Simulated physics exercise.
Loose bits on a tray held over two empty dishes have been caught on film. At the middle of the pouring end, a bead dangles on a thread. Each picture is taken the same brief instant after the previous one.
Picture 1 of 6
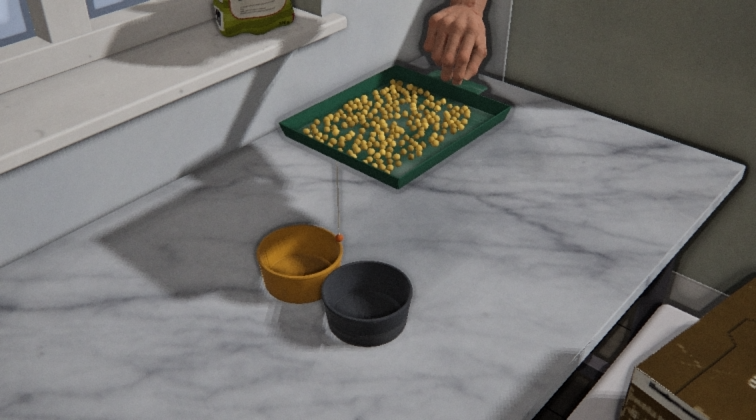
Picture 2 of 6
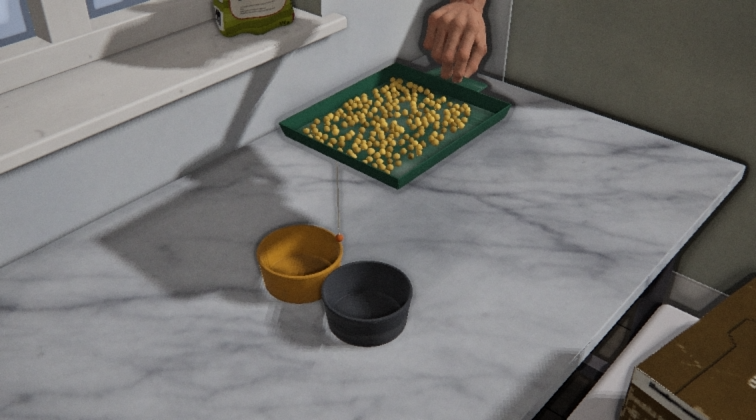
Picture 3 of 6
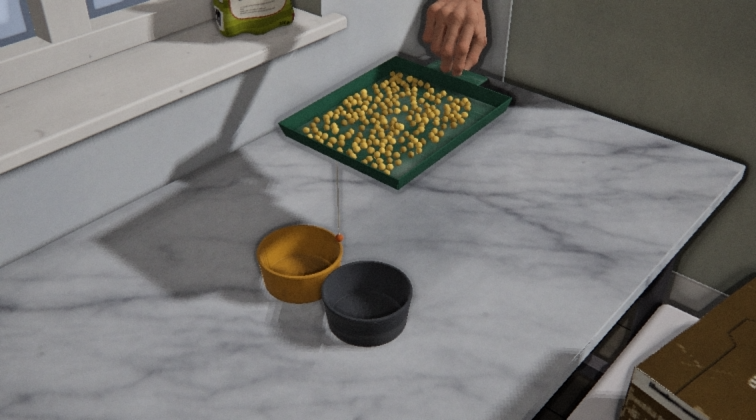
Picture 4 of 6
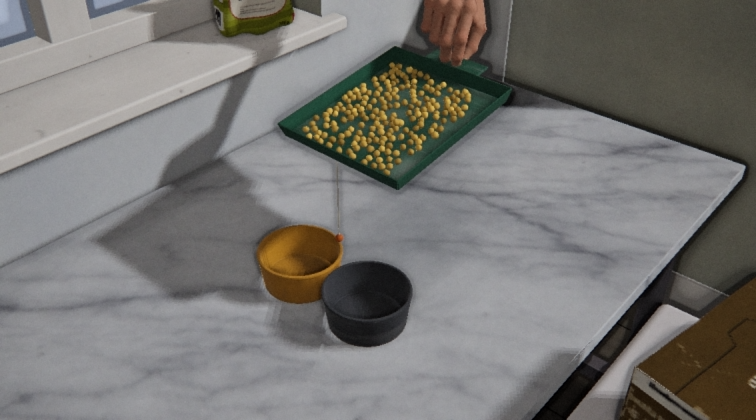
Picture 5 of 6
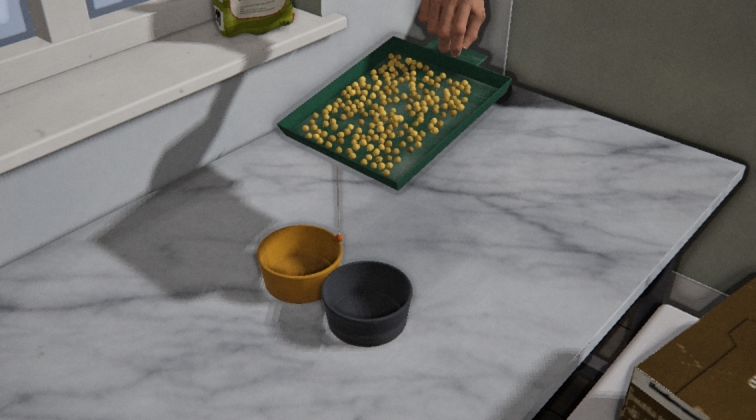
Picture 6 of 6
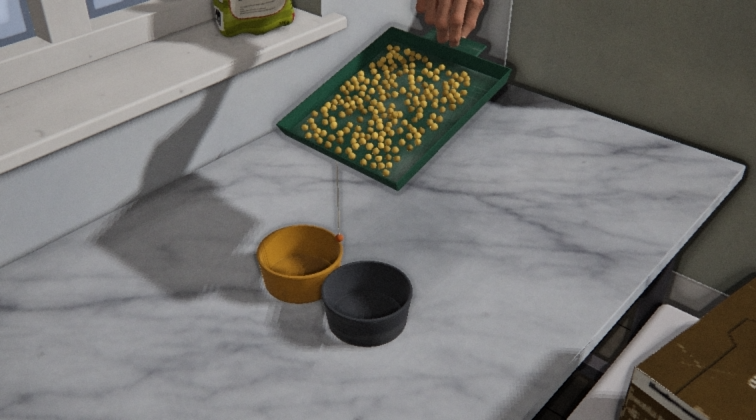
The footage shows a hand holding a green tray of small yellow balls above an orange dish and a dark gray dish on a marble counter, then gradually raising the tray's handle end while the balls stay spread across it.
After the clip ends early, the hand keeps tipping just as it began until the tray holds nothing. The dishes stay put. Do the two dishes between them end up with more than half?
Yes. Well, most of the load lands in the dishes, as it turns out.
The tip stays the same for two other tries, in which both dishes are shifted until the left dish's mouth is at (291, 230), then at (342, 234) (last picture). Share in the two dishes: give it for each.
About 50% on the first try and 10% on the second.
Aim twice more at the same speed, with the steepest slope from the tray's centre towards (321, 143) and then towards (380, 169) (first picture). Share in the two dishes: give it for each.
Near 50 % and 80 %.
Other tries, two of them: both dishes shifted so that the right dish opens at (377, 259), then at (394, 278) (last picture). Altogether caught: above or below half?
Short of half, then short of half.
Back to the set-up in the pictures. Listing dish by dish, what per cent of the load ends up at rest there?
Per hundred pieces, the left dish ends with about 50 and the right dish with about 40.
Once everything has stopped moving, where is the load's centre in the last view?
Last view, centre at rest - approx. (306, 288).
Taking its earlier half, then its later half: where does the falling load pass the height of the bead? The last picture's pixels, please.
Near (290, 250) and later near (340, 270).
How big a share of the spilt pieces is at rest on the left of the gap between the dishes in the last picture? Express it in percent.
Roughly 100 percent.
Shortly afterwards, tray tipped steeply; the whole lot on the tray.
Next, tray tipped right over; all but a few on the tray; only a few in the right dish; only a few in the left dish; only a few outside both; only a few in the air.
Some moments later, tray tipped past a quarter turn; near a third in the right dish; near half in the left dish; a little outside both; only a few in the air.
In the end, tray tipped past a quarter turn; near a third in the right dish; near half in the left dish; a little outside both; only a few in the air.
